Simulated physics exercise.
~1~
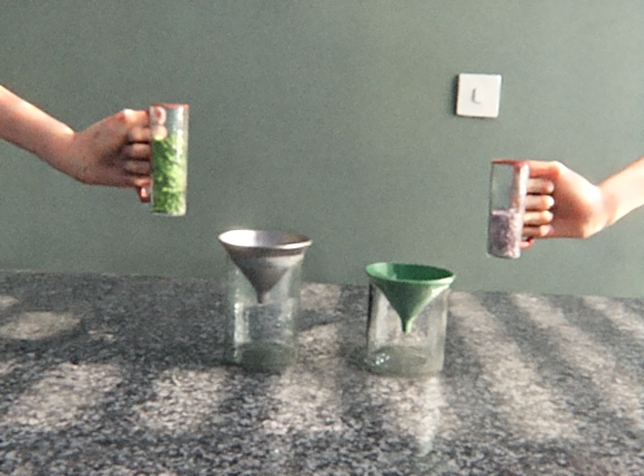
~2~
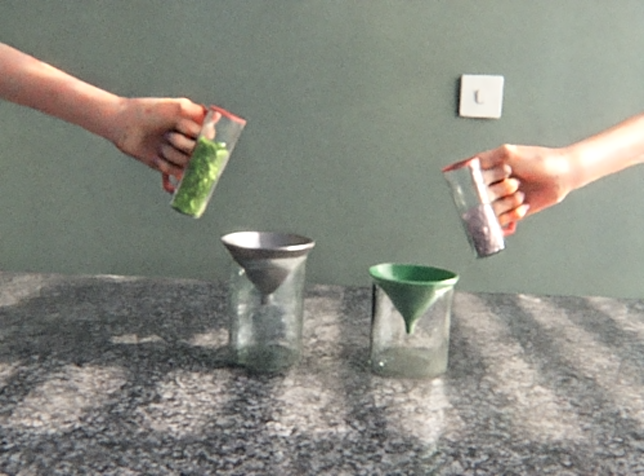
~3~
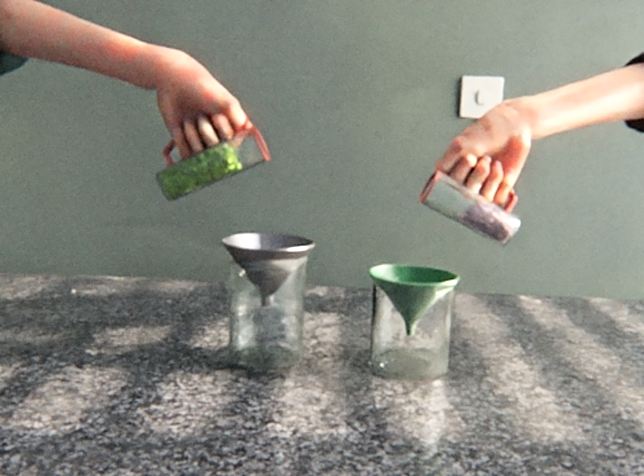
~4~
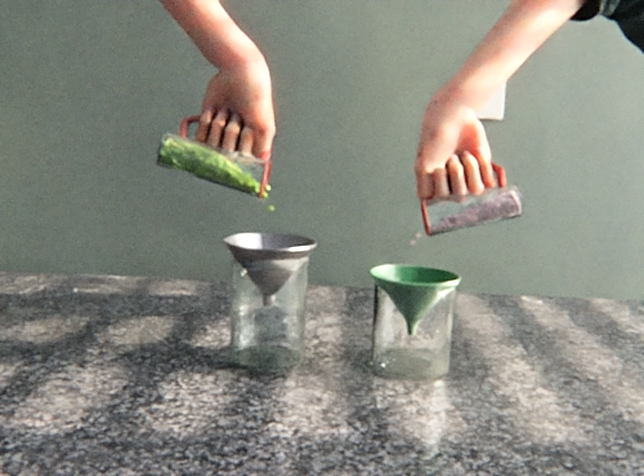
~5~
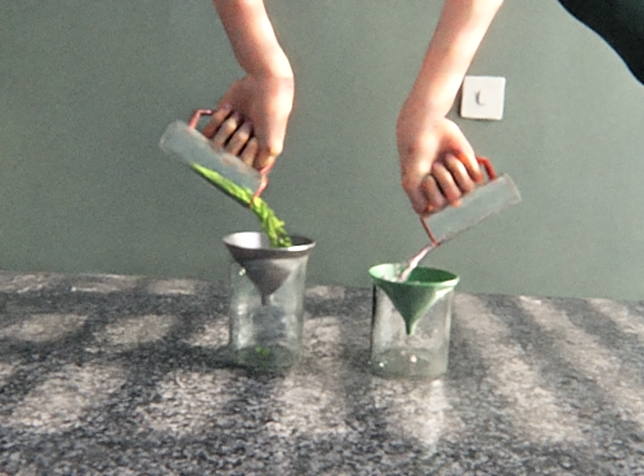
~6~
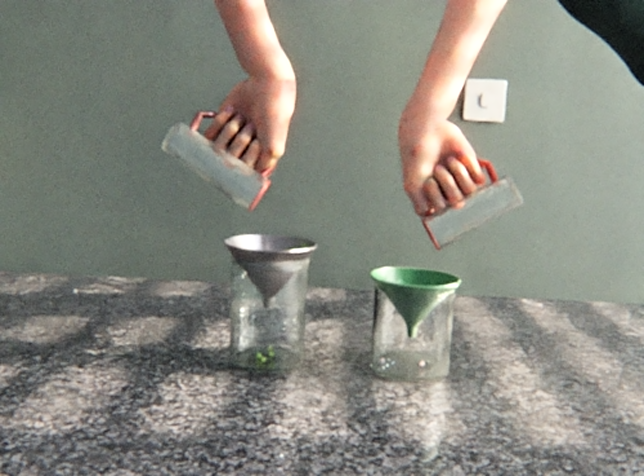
Two hands tipped clear cups of loose green bits and pale purplish bits over a grey funnel on the left and a green one on the right, emptying both, but only a few bits reached the jars while nearly everything stayed in the funnels.
